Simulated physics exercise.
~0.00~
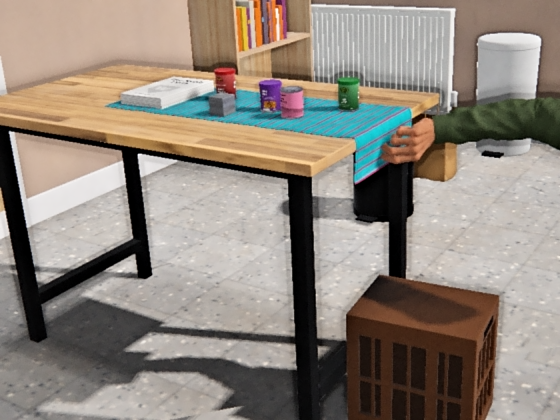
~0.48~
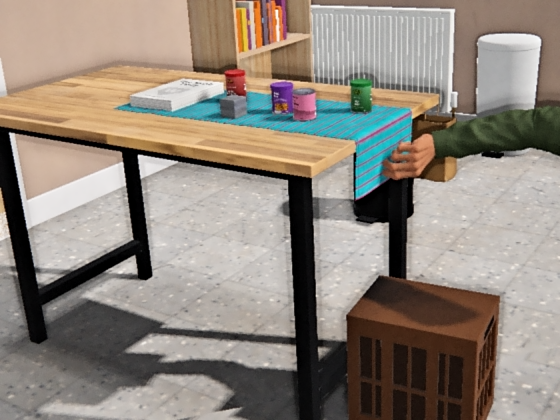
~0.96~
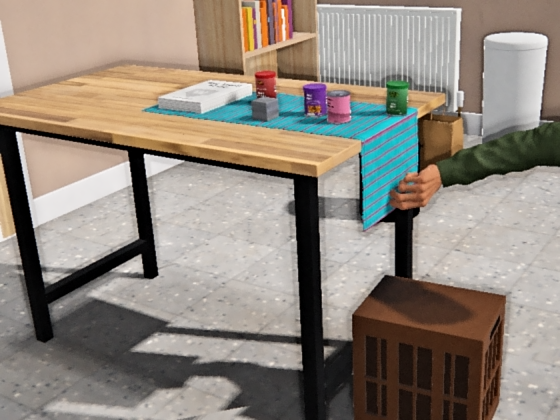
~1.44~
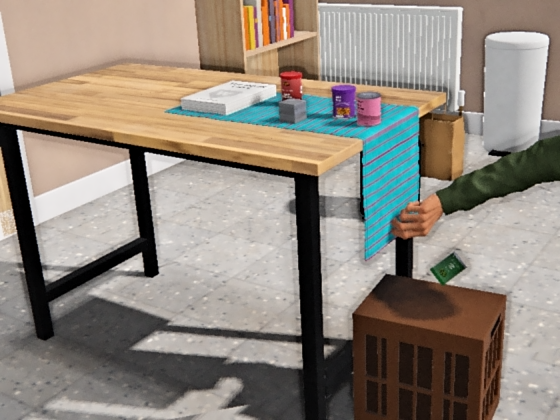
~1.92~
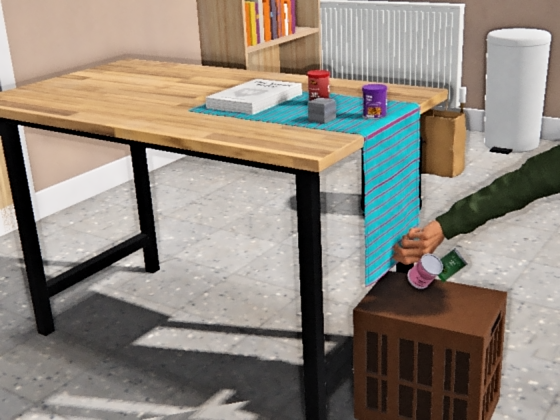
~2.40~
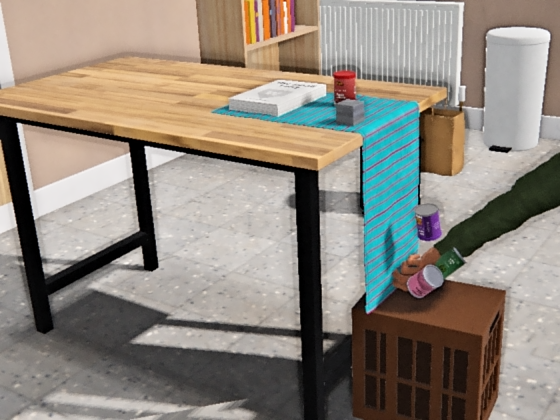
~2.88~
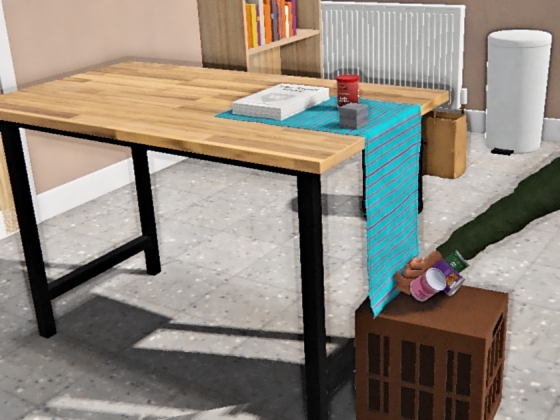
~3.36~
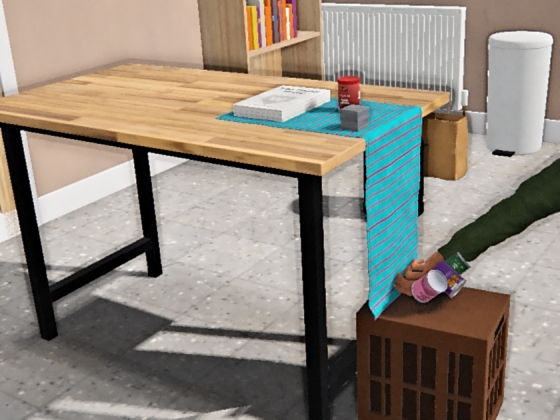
A turquoise scarf lies across the right end of a wooden table with black legs, seen from slightly above by a gently swaying camera, with a radiator, bookshelf and white bin behind. On it stand a white book, a red can, a grey cube, and purple, pink and green cans. From the right, a green-sleeved hand draws the hanging end down toward a brown crate, and everything slides right. The green can drops first, then the pink, then the purple. The hand stops at the crate, the fallen cans bunched beside it, while the book, red can and cube remain on the table.
